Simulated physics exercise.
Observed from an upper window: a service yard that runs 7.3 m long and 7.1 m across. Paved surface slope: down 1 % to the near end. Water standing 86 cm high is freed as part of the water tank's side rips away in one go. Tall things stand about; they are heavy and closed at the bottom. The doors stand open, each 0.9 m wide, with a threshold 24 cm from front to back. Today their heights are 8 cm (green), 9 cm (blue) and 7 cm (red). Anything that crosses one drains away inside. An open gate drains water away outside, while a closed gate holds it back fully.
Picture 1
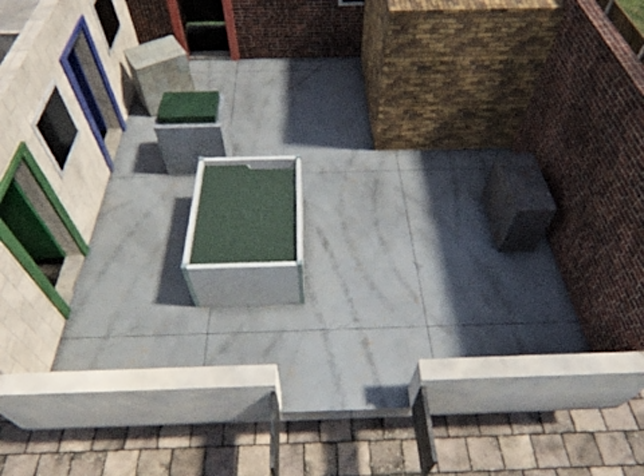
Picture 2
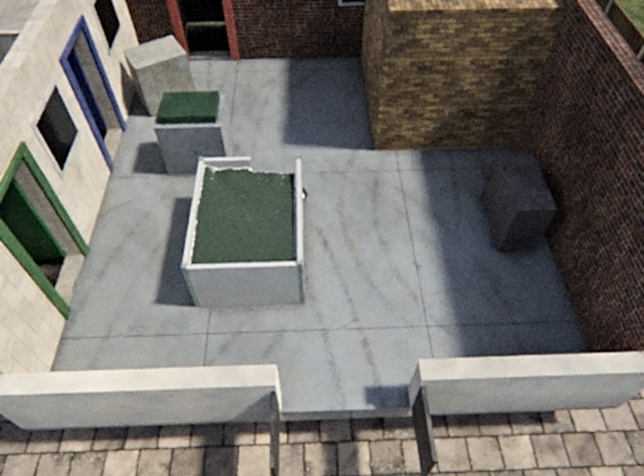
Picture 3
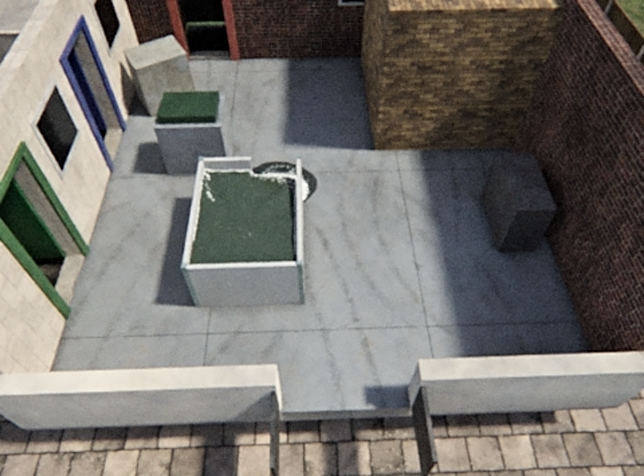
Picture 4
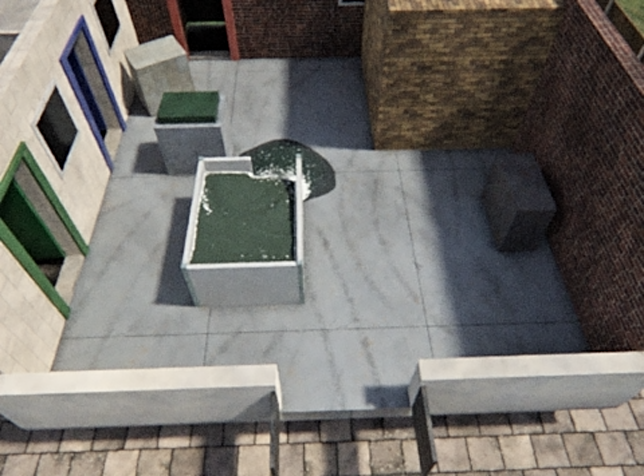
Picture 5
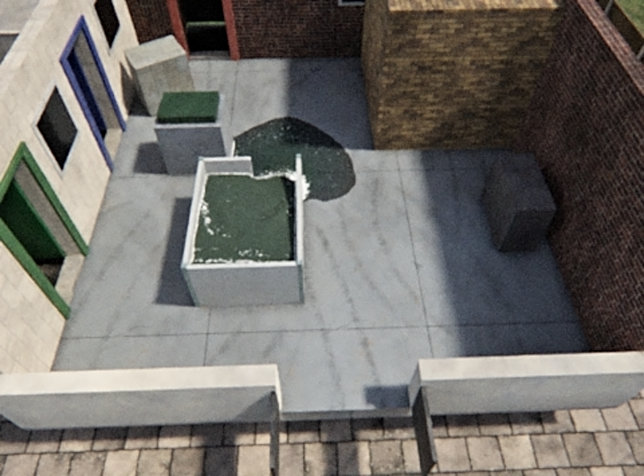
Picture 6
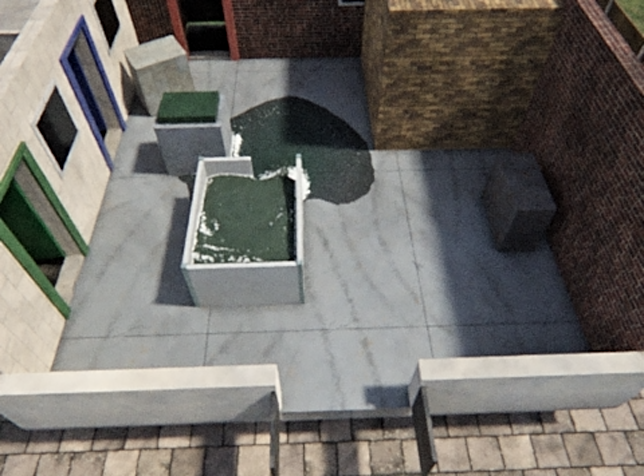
Dark green water lies level in a pale, open-topped tank at the centre of a grey paved yard, seen from high above by a still camera. Green and blue doorways stand along the white left wall, a red one at the back, with blocks and a tan brick structure around. The tank's far side breaks open, and water pours through, spreading backward and rightward in a widening dark pool while the level inside sinks.
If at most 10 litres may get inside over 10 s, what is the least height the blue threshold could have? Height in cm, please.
Roughly 10 cm.
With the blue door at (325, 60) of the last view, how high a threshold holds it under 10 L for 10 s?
Around 29 cm would do it.
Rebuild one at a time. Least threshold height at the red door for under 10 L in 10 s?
Red door - some 18 centimetres.
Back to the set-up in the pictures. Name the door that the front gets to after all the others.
Green.
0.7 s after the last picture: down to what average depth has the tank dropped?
About 56 centimetres on average.
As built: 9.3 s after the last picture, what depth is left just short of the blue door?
The depth there is around 10.0 cm.
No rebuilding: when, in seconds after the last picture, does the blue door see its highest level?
Peak: Close to 6.5 s.
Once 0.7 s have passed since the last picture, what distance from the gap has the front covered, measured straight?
It gets close to 4.2 metres out.
Then, 0.7 s after the last picture water covers 30 % of the floor, deepest (35 cm) near (278, 192); it has not reached the blue door.
Then, 2.3 s after the last picture water covers 35 % of the floor, deepest (31 cm) near (351, 85); it has not reached the blue door.
Then, 9.3 s after the last picture water covers 85 % of the floor, deepest (12 cm) near (210, 136); 10 cm at the blue door, 18 litres in over its 9 cm threshold.
At the blue door as built, the water peaked near 13 cm, 6.3 s after the last picture.
Run again over the same 10 s with other heights there, 27 litres in over 8 cm, 5 litres over 11 cm. The limit of 10 litres is kept from about 10 cm up.
